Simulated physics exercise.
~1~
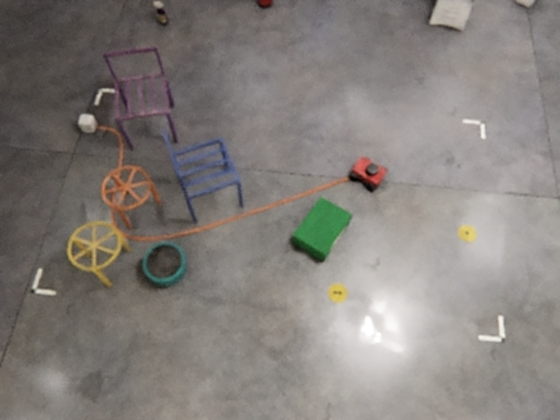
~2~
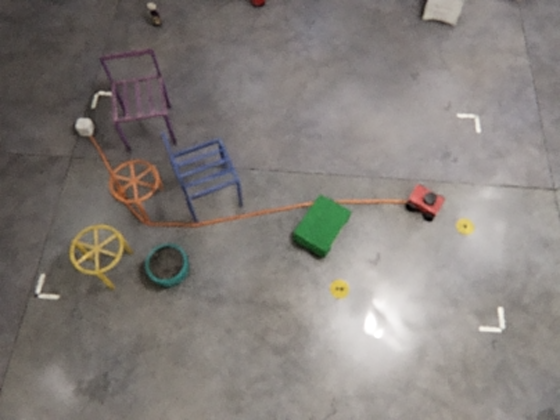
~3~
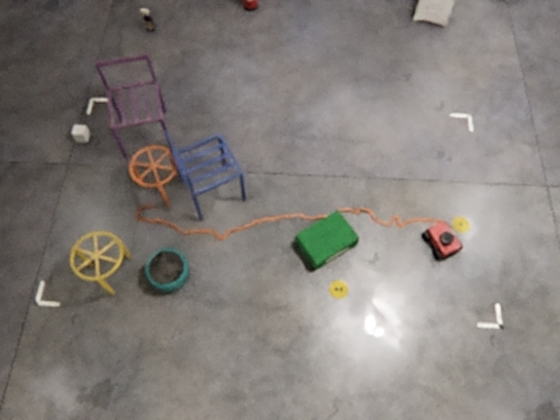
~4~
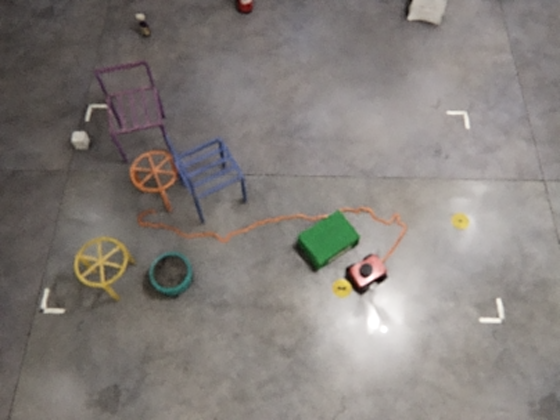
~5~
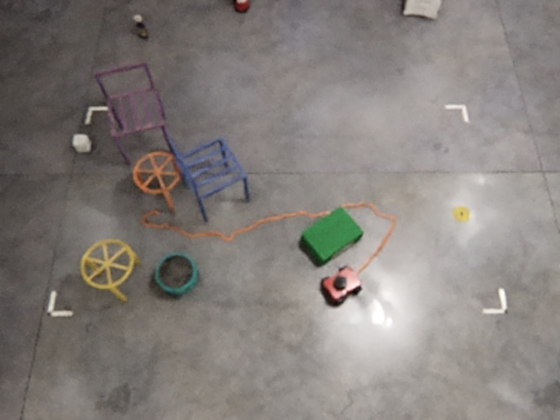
A small red cart towing an orange lead rolls right past a green box toward a yellow mark, nudging an orange stool toward a blue chair as the lead pulls taut, then slackens, unplugged; the cart turns back down and left, stopping just below the box.
